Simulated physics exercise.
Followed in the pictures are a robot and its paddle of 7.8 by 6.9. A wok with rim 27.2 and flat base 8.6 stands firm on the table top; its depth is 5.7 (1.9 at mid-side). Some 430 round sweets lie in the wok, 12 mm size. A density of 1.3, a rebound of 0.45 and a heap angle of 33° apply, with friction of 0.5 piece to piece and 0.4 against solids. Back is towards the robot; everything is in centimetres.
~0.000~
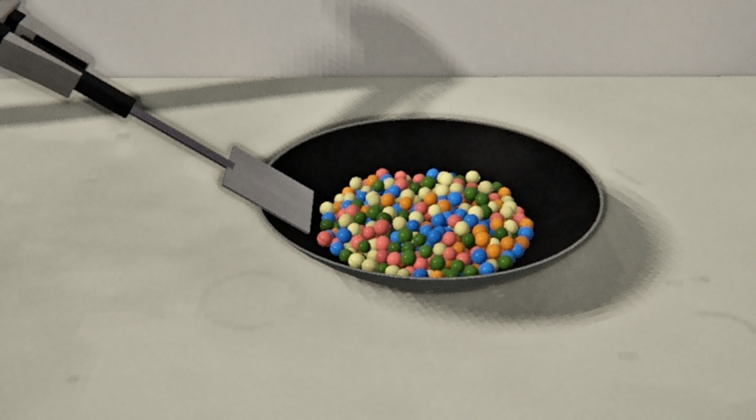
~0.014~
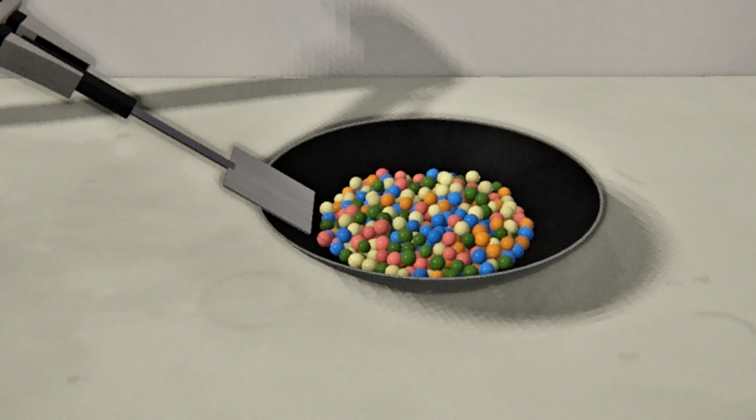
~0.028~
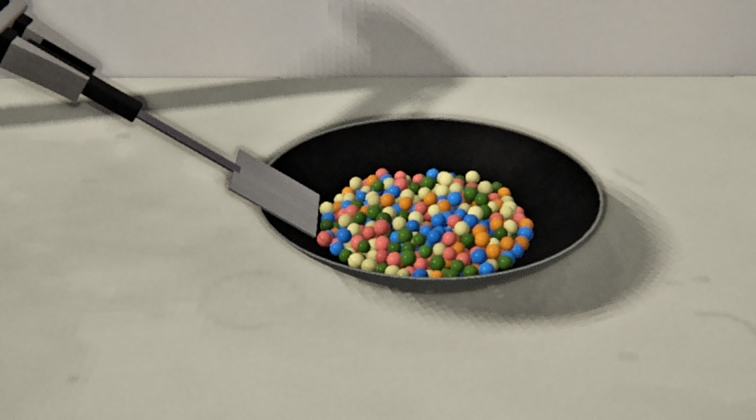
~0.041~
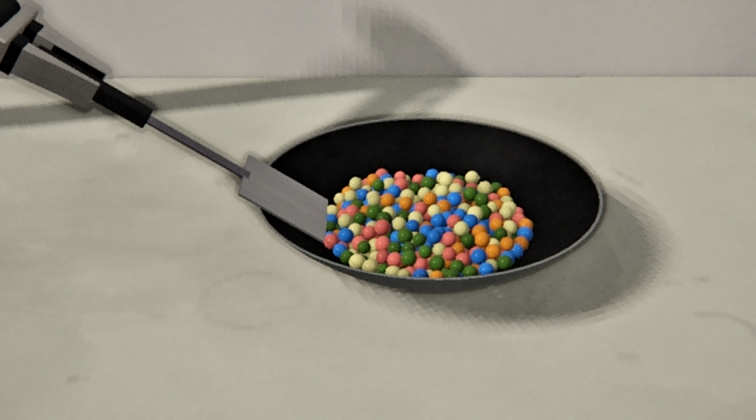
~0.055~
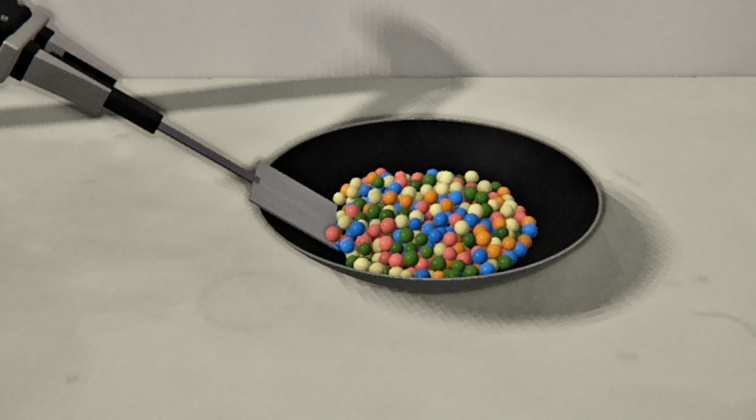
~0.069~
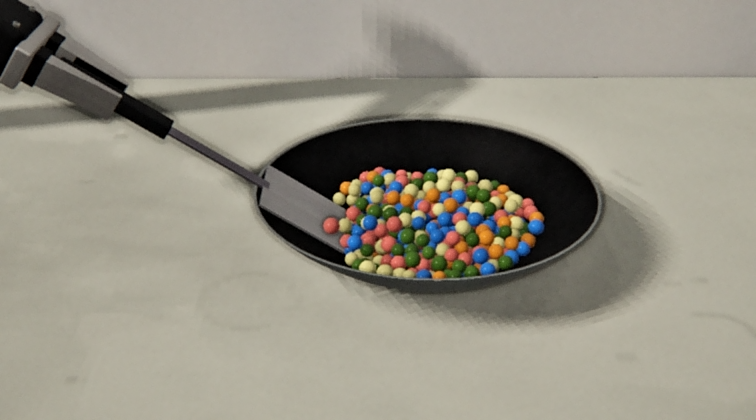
The video shows a robot arm holding a flat metal paddle at the left side of a black wok filled with small multicoloured balls, then slowly sliding it down and rightward into their edge, nudging the nearest ones slightly.
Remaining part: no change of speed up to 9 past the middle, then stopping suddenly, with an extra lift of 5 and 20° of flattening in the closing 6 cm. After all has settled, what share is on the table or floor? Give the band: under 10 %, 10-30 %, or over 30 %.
Band: 10-30 %.
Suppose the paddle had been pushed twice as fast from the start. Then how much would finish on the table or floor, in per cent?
I'd say close to 35 per cent.
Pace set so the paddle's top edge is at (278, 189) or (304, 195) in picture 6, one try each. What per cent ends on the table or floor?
I'd estimate some 25 and 40 in a hundred.
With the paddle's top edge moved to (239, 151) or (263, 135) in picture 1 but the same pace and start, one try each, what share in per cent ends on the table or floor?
First try roughly 15 percent, second try roughly 20 percent.
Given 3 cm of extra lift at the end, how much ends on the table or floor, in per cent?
I'd say close to 20 per cent.
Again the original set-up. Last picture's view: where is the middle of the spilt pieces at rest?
At about (690, 252) in the last picture.
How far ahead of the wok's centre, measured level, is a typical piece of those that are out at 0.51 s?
The distance is around 18 cm.
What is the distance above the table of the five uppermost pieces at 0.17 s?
Somewhere around 6 centimetres high.
After 0.17 s, sloping 34°, highest piece 9 above the table; 427 in the wok.
After 0.26 s, sloping 28°, highest piece 7 above the table; 425 in the wok, 1 on the table or floor, 1 on the blade or in flight.
After 0.51 s, sloping 14°, highest piece 7 above the table; 358 in the wok, 42 on the table or floor, 27 on the blade or in flight.
After 1.56 s, sloping 14°, highest piece 6 above the table; 357 in the wok, 70 on the table or floor.
At rest, 357 in the wok, 70 on the table or floor. That is 16 % on the table or floor.
